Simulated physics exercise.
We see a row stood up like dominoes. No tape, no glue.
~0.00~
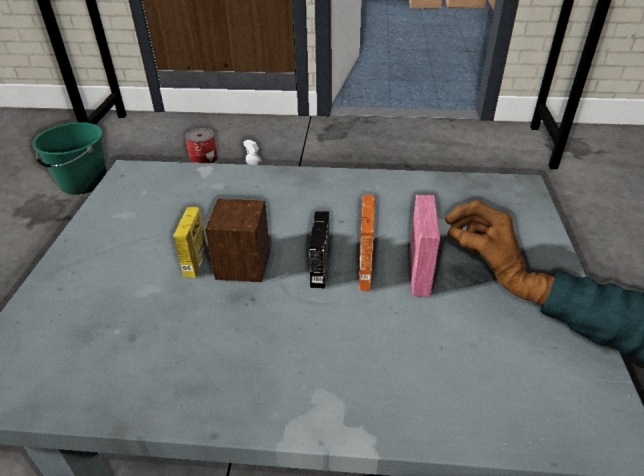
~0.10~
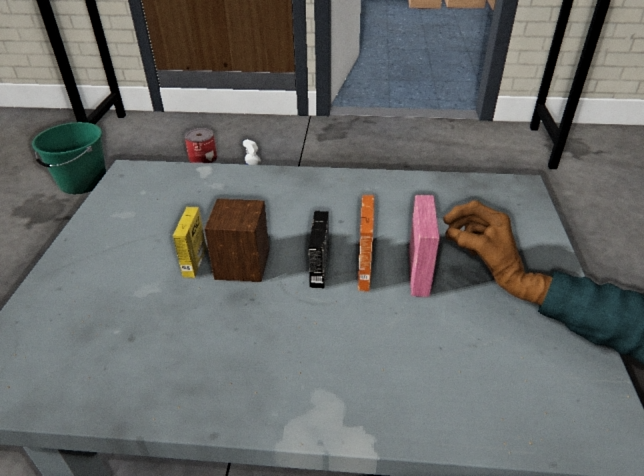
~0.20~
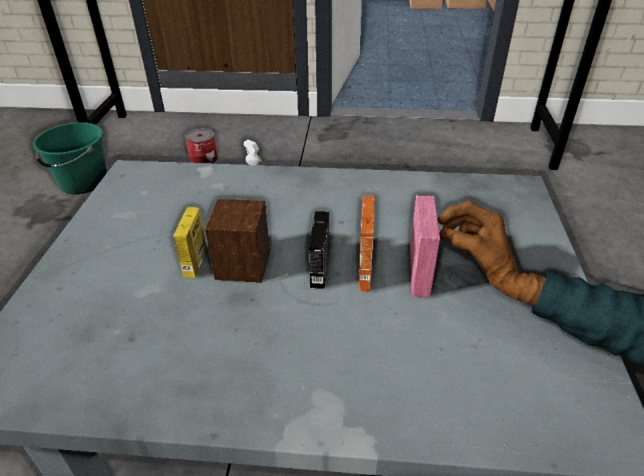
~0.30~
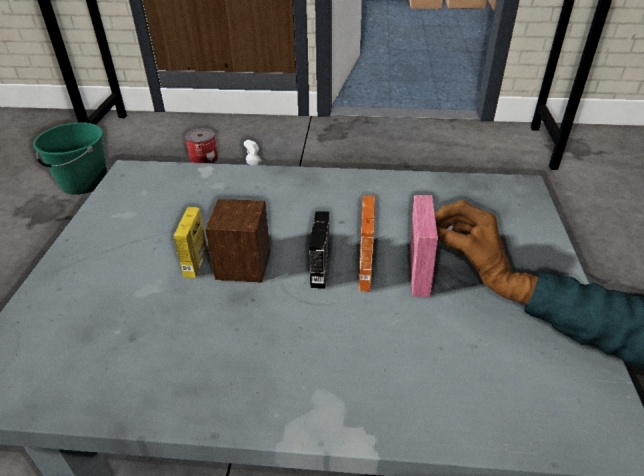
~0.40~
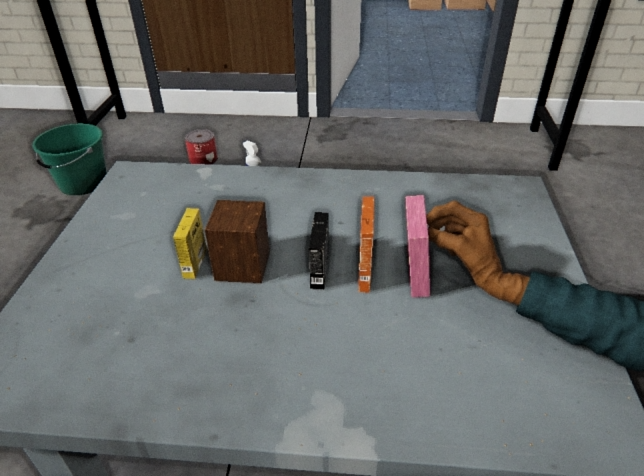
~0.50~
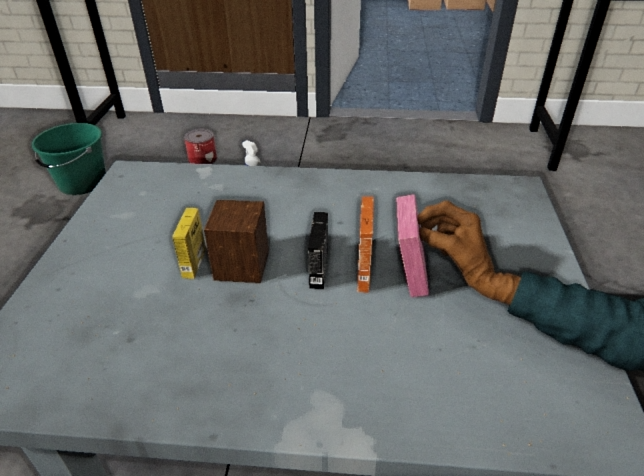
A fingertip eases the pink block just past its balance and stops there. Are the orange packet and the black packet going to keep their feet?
The orange packet tips over and the black packet tips over.
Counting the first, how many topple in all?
In all, 3.
Around 0.80 s, pink block 63° over; orange packet rocked 37° from its first pose near (336, 246); black packet rocked 21° from its first pose near (310, 249).
Around 0.90 s, pink block 79° over; orange packet rocked 65° from its first pose near (312, 253); black packet rocked 63° from its first pose near (290, 254).
Around 1.00 s, pink block 75° over; orange packet rocked 66° from its first pose near (315, 250); black packet on its side near (291, 262).
Around 1.90 s, pink block 78° over; orange packet rocked 60° from its first pose near (312, 250); black packet on its side near (290, 261).
Finally (3.8 s), down or leaning hard on the table, black packet and orange packet; brown block still in place. Final places as the last picture's camera would see them, orange packet near (312, 250), black packet near (290, 261).
